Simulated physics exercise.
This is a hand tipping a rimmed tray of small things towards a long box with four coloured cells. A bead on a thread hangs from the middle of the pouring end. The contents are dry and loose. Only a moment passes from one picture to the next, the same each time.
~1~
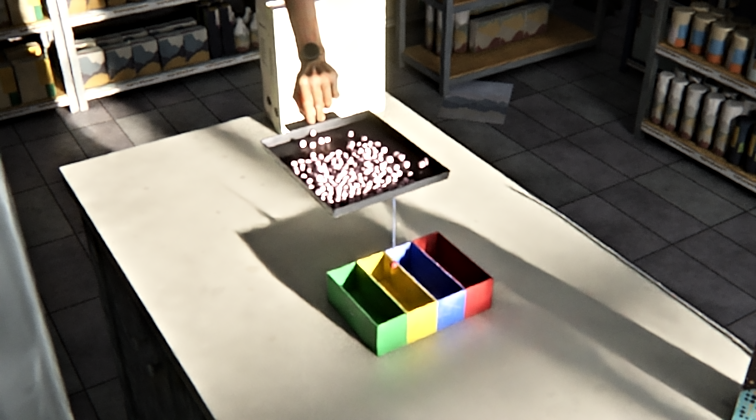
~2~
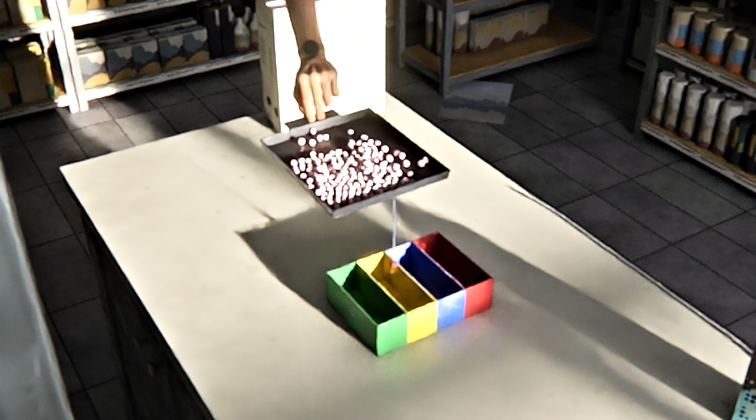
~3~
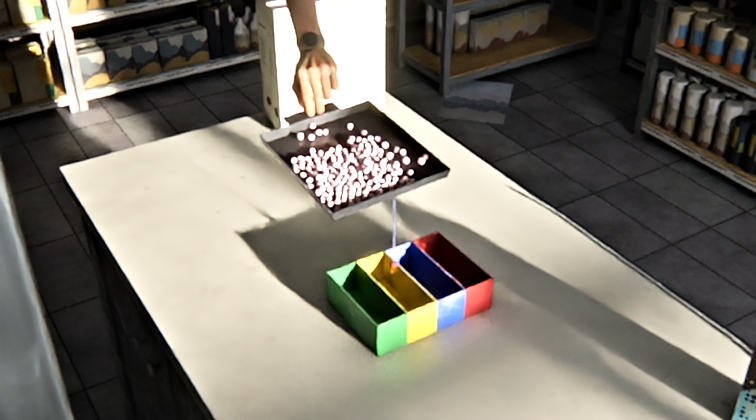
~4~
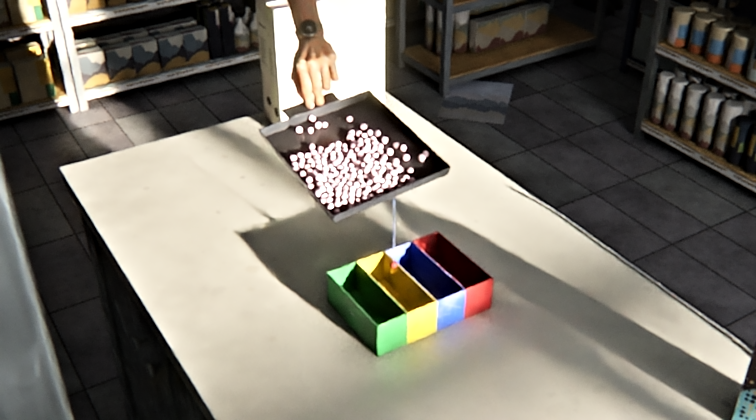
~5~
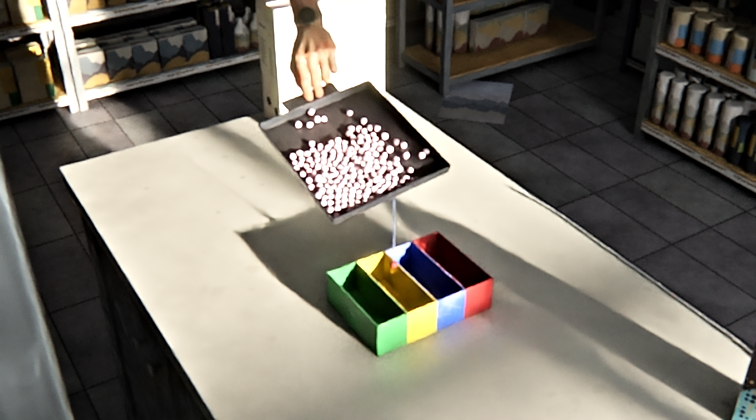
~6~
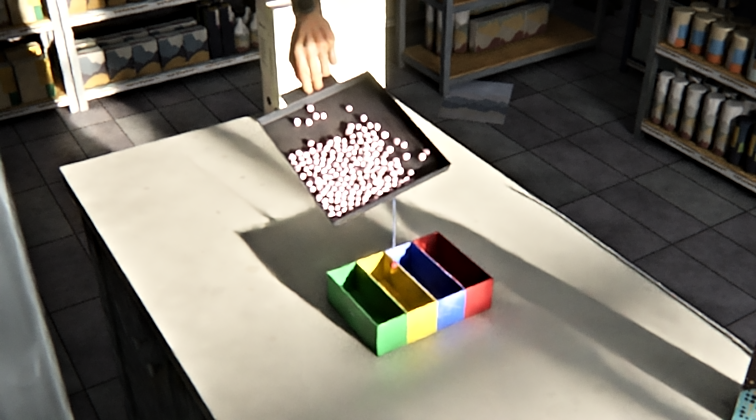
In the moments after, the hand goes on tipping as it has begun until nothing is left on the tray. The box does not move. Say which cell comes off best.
The green one ends fullest.
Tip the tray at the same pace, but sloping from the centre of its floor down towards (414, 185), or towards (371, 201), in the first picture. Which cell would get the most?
At the first place red, at the second the green cell.
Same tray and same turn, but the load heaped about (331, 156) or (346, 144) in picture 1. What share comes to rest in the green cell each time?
The first gives 30 %, the second 30 %.
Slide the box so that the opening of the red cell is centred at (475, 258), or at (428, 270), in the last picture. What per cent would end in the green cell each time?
Roughly 0 per cent, and 60 per cent.
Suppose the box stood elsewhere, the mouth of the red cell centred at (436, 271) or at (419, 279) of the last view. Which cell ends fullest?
At the first place the cell in green, at the second the yellow one.
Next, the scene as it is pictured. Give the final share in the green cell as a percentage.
It comes to 30 per cent or so.
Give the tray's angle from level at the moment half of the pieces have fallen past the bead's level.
At some 90 degrees.
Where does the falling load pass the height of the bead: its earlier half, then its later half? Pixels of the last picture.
At about (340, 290), then at (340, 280).
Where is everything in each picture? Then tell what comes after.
In the first picture, corners of the pouring end near (334, 209) and (448, 170), level; middle of the load near (350, 172), sugar pearls; bead on its thread near (394, 265); green cell near (392, 332); yellow cell near (422, 320); blue cell near (451, 307); red cell near (478, 296).
In the second picture, corners of the pouring end near (334, 209) and (448, 170), level; middle of the load near (350, 171).
In the third picture, corners of the pouring end near (334, 211) and (448, 168), tipped barely, lowest at the left corner; middle of the load near (351, 169).
In the fourth picture, corners of the pouring end near (334, 214) and (448, 167), tipped a little, lowest at the left corner; middle of the load near (351, 166).
In the fifth picture, corners of the pouring end near (334, 217) and (448, 165), tipped a little, lowest at the left corner; middle of the load near (351, 165), a little on the move.
In the sixth picture, corners of the pouring end near (334, 220) and (449, 163), tipped clearly, lowest at the left corner; middle of the load near (350, 167), all but a few on the move; green cell near (392, 332); yellow cell near (422, 320); blue cell near (451, 307); red cell near (478, 296).
Shortly afterwards, tray tipped steeply; all but a few on the tray; only a few in the green cell; only a few falling or outside the box.
Next, tray tipped right over; a little on the tray; near a quarter in the green cell; only a few in the yellow cell; near two thirds falling or outside the box.
Some moments later, tray tipped past a quarter turn; near a third in the green cell; only a few in the yellow cell; near two thirds falling or outside the box.
In the end, tray tipped past a quarter turn; near a third in the green cell; only a few in the yellow cell; none at all in the blue cell; none at all in the red cell; near two thirds outside the box.
